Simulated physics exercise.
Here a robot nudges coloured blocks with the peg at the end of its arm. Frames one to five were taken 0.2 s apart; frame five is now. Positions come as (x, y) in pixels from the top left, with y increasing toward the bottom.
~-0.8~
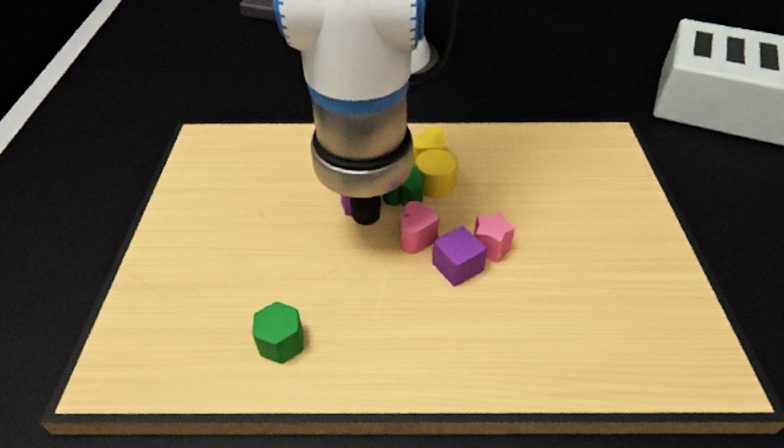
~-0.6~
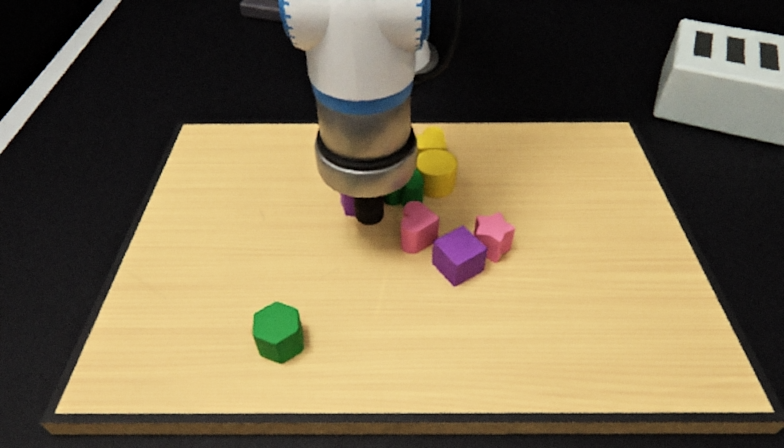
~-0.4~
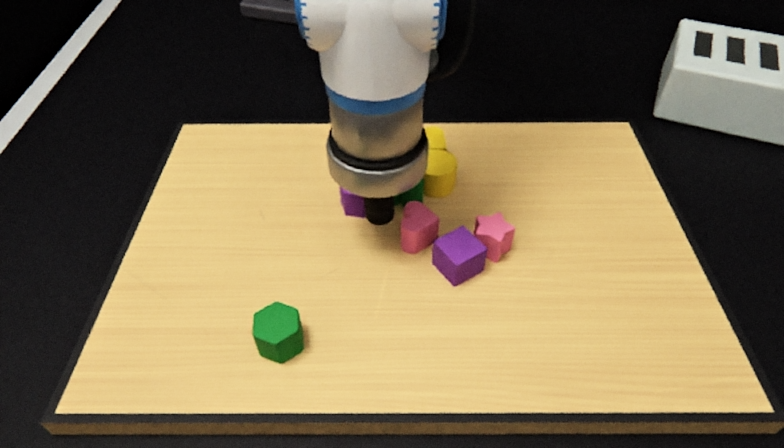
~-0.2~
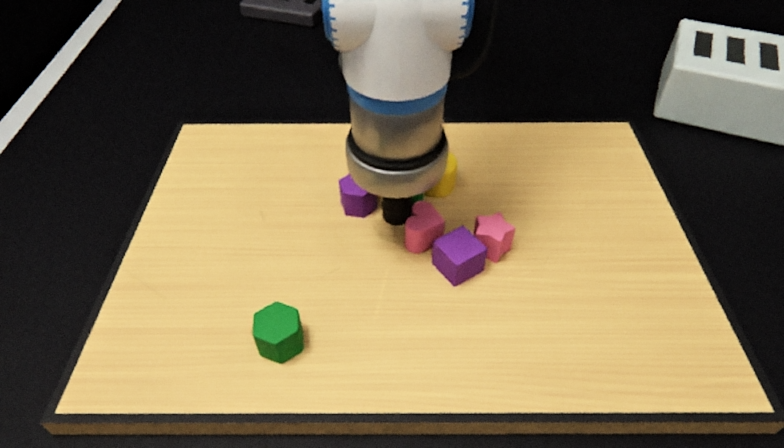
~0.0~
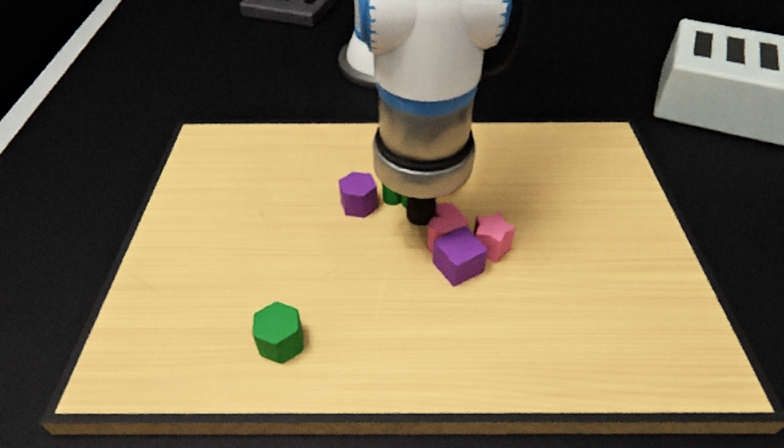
A robot arm moves right and nudges the pink heart block toward the purple block.
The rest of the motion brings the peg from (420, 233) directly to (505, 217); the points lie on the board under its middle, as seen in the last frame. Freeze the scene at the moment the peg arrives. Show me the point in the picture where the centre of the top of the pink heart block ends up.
So, by the moment the path ends, you'll find the top centre of the pink heart block at (497, 217).
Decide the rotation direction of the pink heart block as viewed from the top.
Its spin: Clockwise.
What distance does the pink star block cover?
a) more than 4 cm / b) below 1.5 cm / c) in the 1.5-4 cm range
Option c.
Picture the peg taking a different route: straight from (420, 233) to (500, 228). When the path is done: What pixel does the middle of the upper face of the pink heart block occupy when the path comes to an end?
By then it is at (514, 225).
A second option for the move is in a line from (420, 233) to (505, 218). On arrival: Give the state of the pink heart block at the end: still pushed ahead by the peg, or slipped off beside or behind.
It escapes to one side.
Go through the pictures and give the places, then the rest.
Lower end of the peg at (366, 216), tops of blocks, green heart block partly hidden, pink heart block at (418, 216), purple four-sided block at (460, 244), pink star block at (494, 226), in the first picture.
Peg at (370, 216), blocks as before, in the second picture.
Peg at (380, 216), blocks as before, in the third picture.
Peg at (397, 217), pink heart block at (424, 216), in the fourth picture.
Peg at (421, 217), green heart block hidden, pink heart block at (448, 218), purple four-sided block at (461, 245), pink star block at (494, 226), in the fifth picture.
The first path, step by step. One third of the way, peg at (451, 211); pink heart block at (474, 217), turned 20° clockwise; purple four-sided block at (466, 246), turned 20° clockwise; pink star block at (508, 228).
Two thirds of the way, peg at (480, 205); pink heart block at (493, 218), turned 50° clockwise; purple four-sided block at (466, 246), turned 20° clockwise; pink star block at (523, 233), turned 20° clockwise.
At the end, peg at (508, 200); green heart block not moved; pink heart block at (497, 217), turned 70° clockwise; purple four-sided block at (466, 246), turned 20° clockwise; pink star block at (527, 235), turned 30° clockwise.
